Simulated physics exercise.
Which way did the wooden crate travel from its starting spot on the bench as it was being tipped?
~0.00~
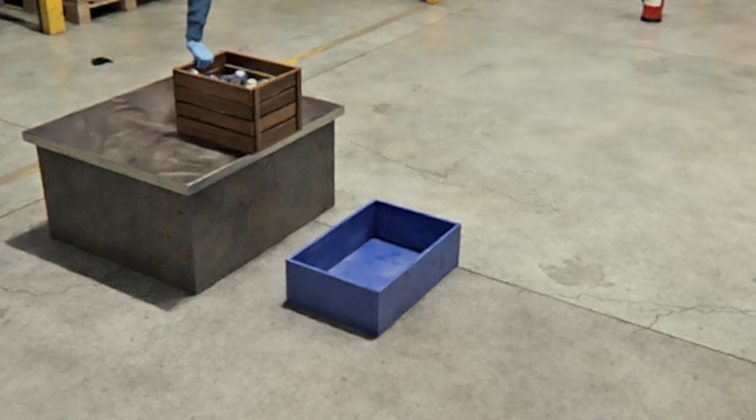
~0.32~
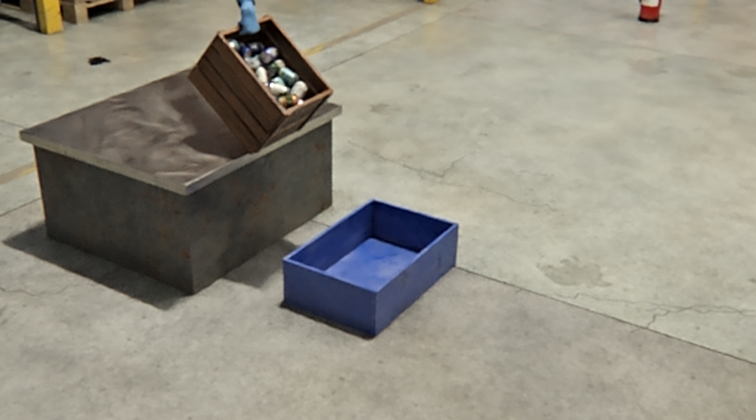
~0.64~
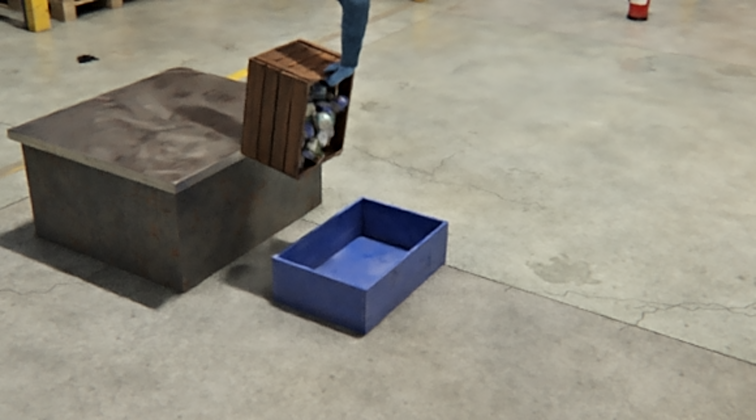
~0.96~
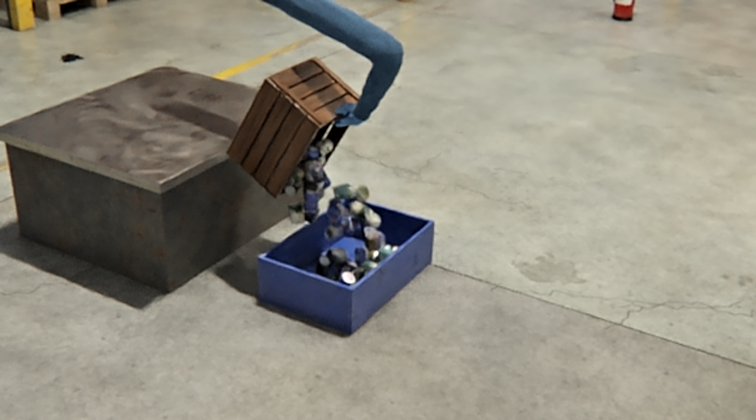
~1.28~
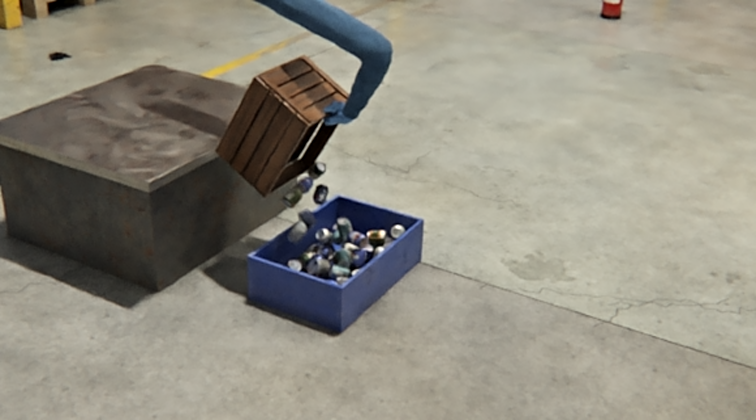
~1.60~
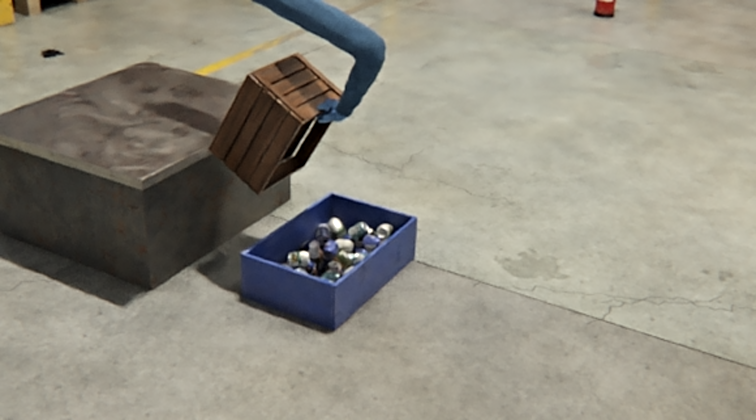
The wooden crate moved to the right, from the bench toward the blue tub.
